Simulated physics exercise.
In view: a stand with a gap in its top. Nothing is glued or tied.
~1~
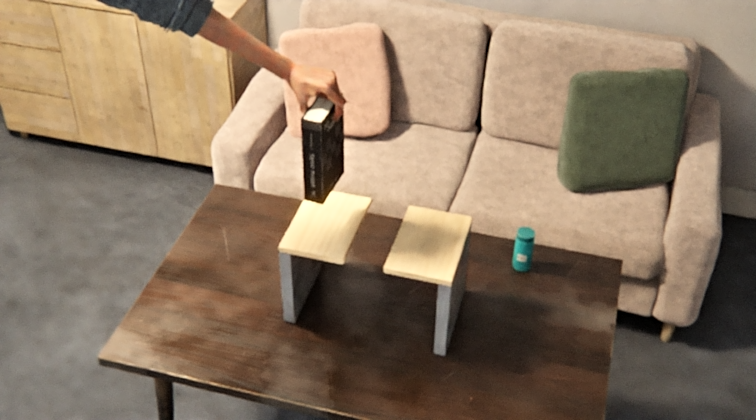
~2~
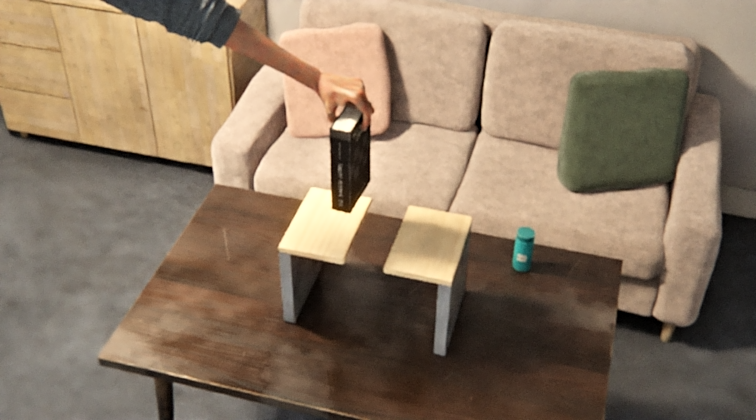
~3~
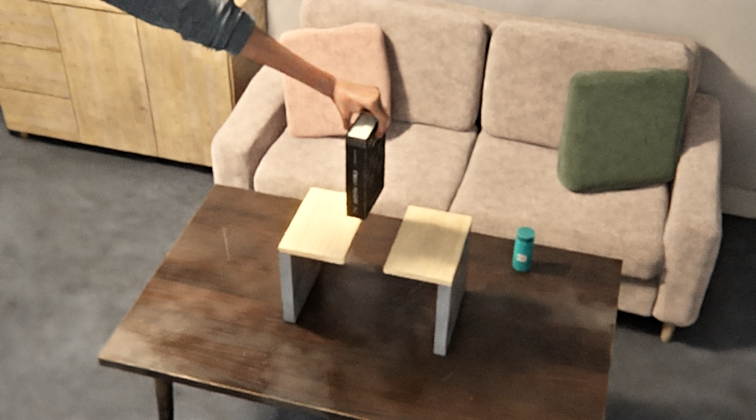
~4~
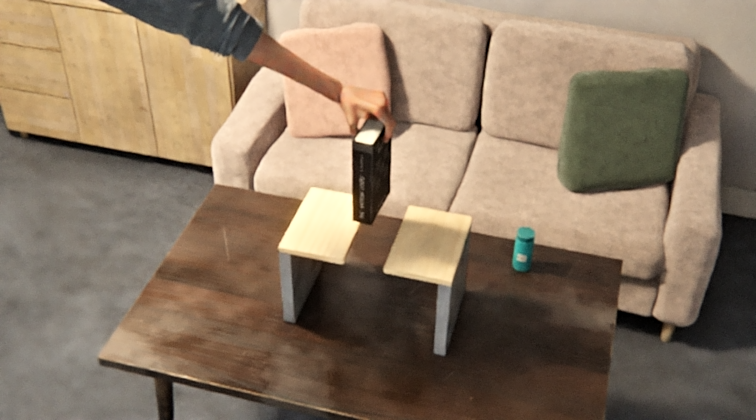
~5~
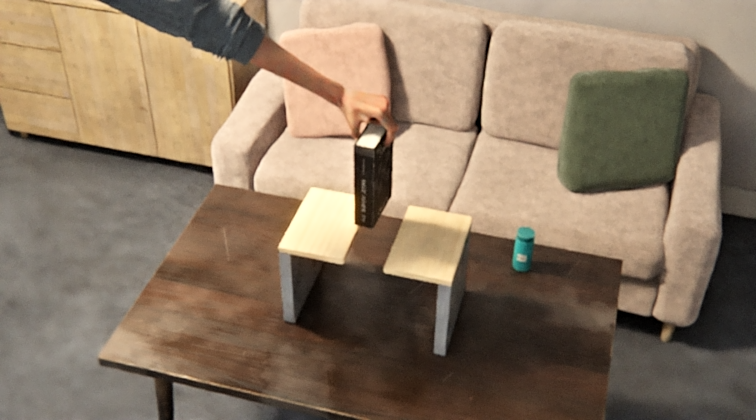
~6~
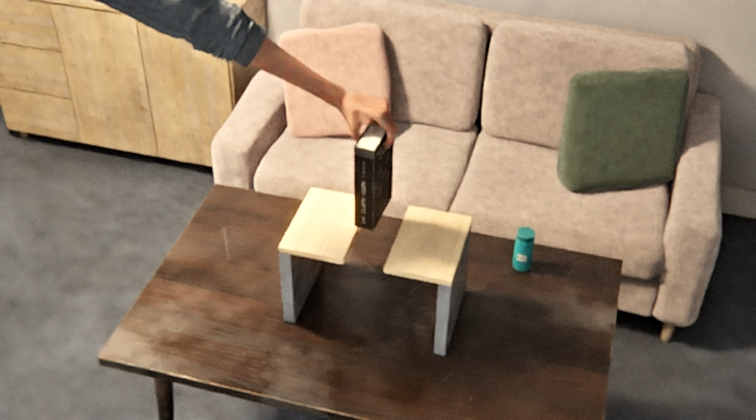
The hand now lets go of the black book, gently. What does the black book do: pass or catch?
Outcome: The book drops through.
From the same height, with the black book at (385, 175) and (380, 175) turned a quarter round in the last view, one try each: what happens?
In the first case it reaches the table; in the second case it is caught.
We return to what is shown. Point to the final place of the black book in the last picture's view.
At about (373, 272).
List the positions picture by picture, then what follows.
The first frame shows on its way; black book (324, 147); turquoise shaker (524, 249).
The second frame shows on its way; black book (351, 156); turquoise shaker (524, 249).
The third frame shows on its way; black book (366, 163); turquoise shaker (524, 249).
The fourth frame shows on its way; black book (372, 168); turquoise shaker (524, 249).
The fifth frame shows held still over the gap; black book (374, 171); turquoise shaker (524, 249).
The sixth frame shows held still over the gap; black book (374, 173); turquoise shaker (524, 249).
Then, 0.20 s later than the last frame, black book moved a little near (374, 190).
Then, 0.30 s later than the last frame, black book moved about its own width near (373, 238).
Then, 0.40 s later than the last frame, black book moved well along near (373, 271).
When it is over, moved from the start, black book; turquoise shaker as before. End places, in pixels of the last picture, black book near (373, 272). The book goes down the gap.
